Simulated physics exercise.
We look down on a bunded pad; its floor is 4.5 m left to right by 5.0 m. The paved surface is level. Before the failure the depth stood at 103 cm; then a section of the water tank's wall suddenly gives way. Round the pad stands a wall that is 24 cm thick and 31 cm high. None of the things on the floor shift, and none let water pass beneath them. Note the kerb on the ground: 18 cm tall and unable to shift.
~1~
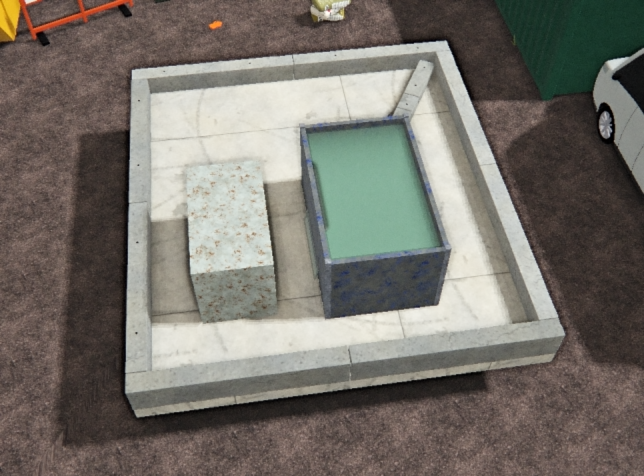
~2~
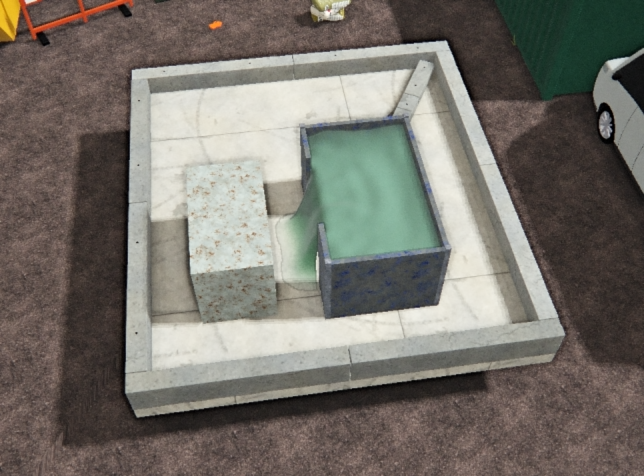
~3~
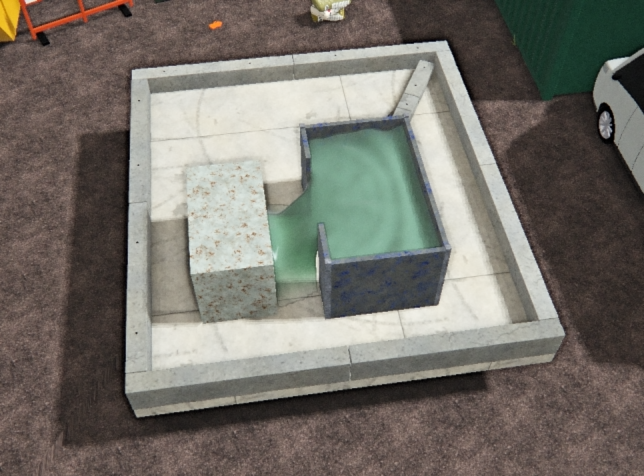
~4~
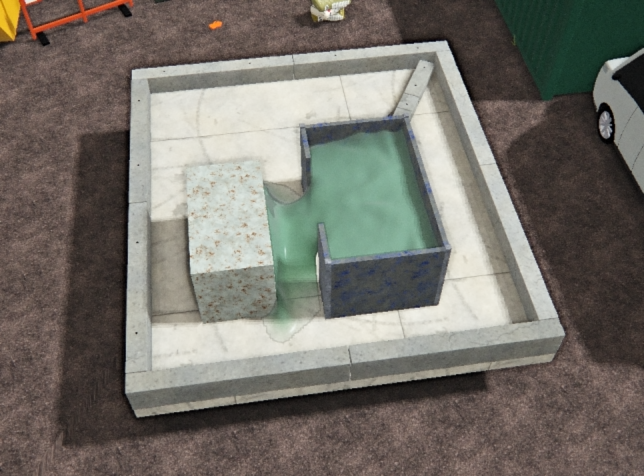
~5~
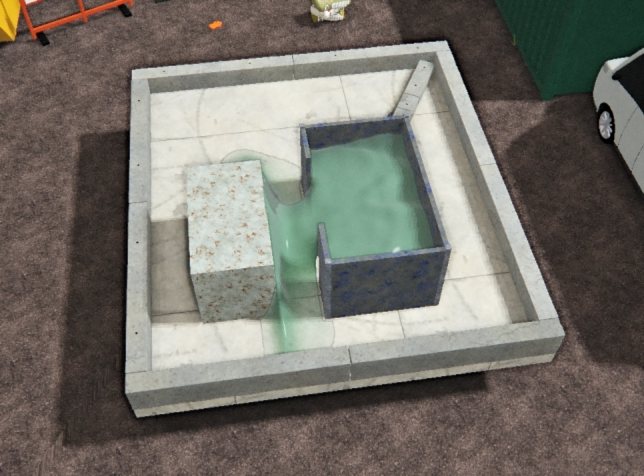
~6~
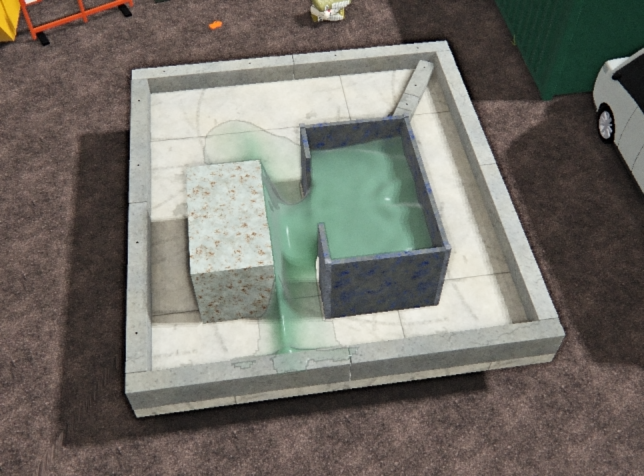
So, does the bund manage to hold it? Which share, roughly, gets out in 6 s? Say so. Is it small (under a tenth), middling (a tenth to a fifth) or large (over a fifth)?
It is small, under a tenth.
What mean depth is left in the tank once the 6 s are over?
About 19 cm.
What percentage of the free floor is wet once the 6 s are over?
Near 100 per cent is wet.
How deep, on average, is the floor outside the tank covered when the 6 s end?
The mean depth is around 13 cm.
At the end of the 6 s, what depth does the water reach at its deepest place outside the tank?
Max around 24 cm.
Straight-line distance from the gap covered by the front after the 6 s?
Roughly 4.0 m.
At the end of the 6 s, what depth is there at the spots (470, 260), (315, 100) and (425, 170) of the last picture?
Taking the spots in order: 5 cm, 14 cm, 11 cm.
A moment later water covers 35 % of the floor and is deepest (82 cm) near (281, 252); 0 % is over the wall.
Soon after water covers 50 % of the floor and is deepest (66 cm) near (308, 249); 0 % is over the wall.
Next water covers 70 % of the floor and is deepest (43 cm) near (281, 252); 4 % is over the wall.
Later on water covers 80 % of the floor and is deepest (30 cm) near (281, 252); 4 % is over the wall.
At the end water covers 85 % of the floor and is deepest (24 cm) near (407, 80); 4 % is over the wall.
